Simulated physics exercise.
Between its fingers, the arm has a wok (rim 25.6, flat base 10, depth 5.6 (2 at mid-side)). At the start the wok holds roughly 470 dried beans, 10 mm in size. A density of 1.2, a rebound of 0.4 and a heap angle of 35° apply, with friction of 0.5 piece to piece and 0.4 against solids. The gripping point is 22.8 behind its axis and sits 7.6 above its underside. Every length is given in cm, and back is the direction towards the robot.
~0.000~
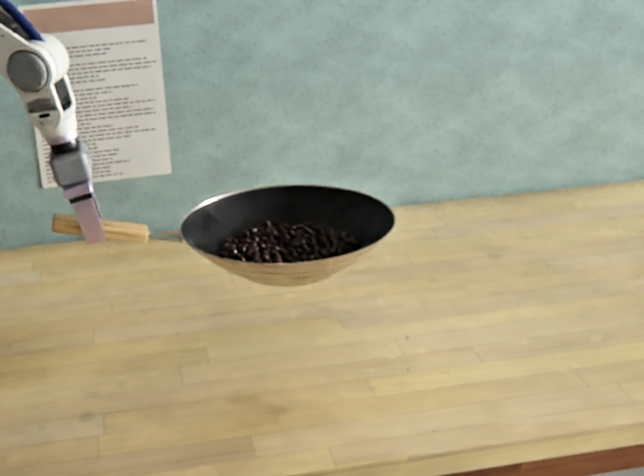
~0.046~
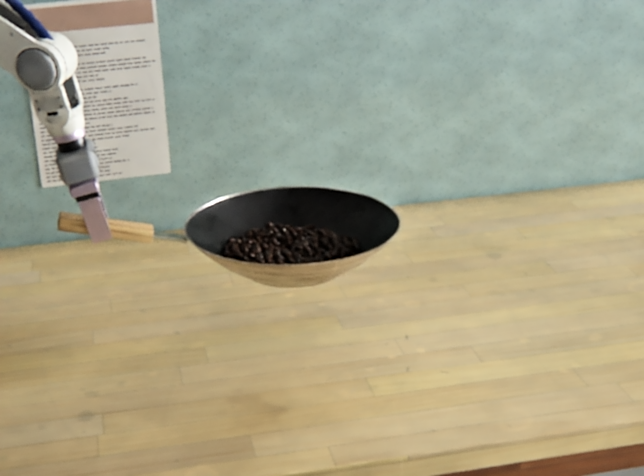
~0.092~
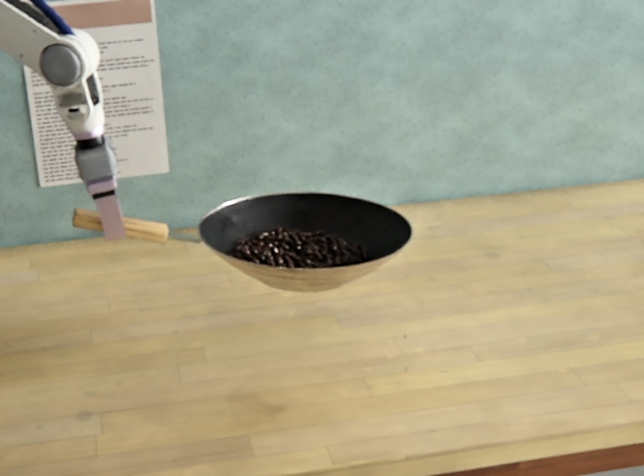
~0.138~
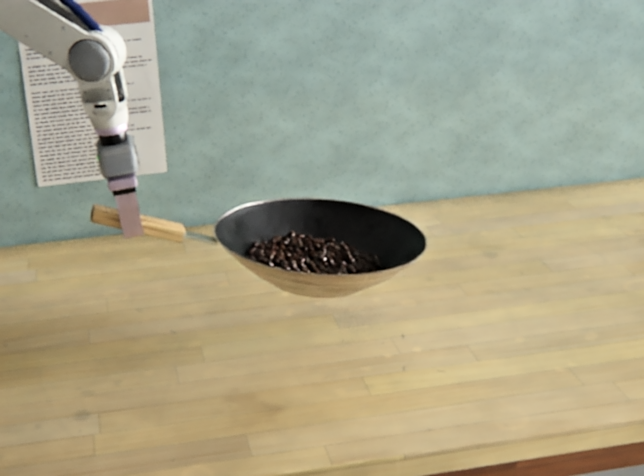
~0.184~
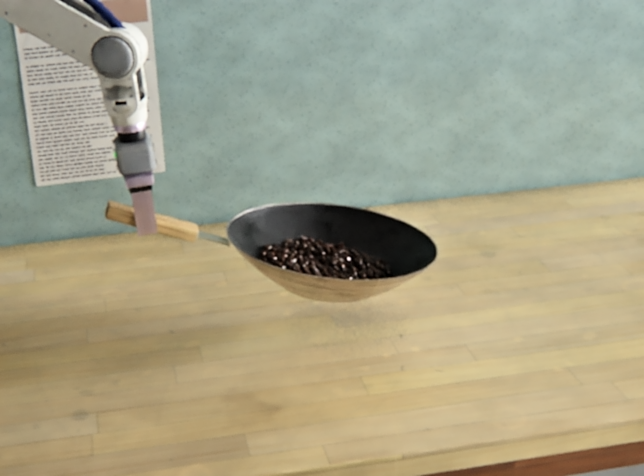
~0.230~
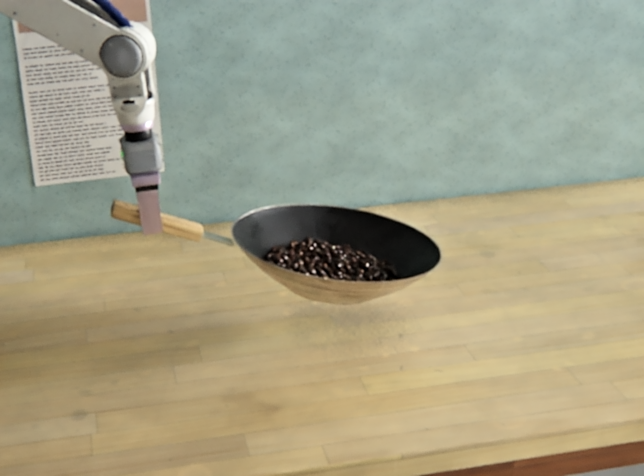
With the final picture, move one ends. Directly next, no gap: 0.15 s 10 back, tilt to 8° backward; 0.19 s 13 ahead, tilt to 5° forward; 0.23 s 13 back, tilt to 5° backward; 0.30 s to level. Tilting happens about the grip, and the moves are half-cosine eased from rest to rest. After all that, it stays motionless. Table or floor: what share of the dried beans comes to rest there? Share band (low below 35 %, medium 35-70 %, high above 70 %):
It is medium, 35 to 70 %.
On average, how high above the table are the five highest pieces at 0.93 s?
Roughly 16 cm high.
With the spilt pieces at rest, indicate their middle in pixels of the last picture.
At about (235, 335) in the last picture.
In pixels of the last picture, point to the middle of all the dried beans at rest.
Near pixel (255, 261).
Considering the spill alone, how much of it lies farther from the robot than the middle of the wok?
Roughly 20 per cent.
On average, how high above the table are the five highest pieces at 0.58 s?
I'd say close to 20 cm on average.
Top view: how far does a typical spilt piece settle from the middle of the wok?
About 8 cm out from the centre.
By 0.58 s, tilted 5° forward, highest piece 22 above the table; 257 in the wok, 210 in flight or on a rim.
By 0.93 s, tilted 3° backward, highest piece 17 above the table; 261 in the wok, 204 on the table or floor, 2 in flight or on a rim.
By 1.30 s, level, highest piece 12 above the table; 261 in the wok, 206 on the table or floor.
By 2.35 s, level, highest piece 12 above the table; 261 in the wok, 206 on the table or floor.
Final count, 261 in the wok, 206 on the table or floor. That is 44 % on the table or floor.
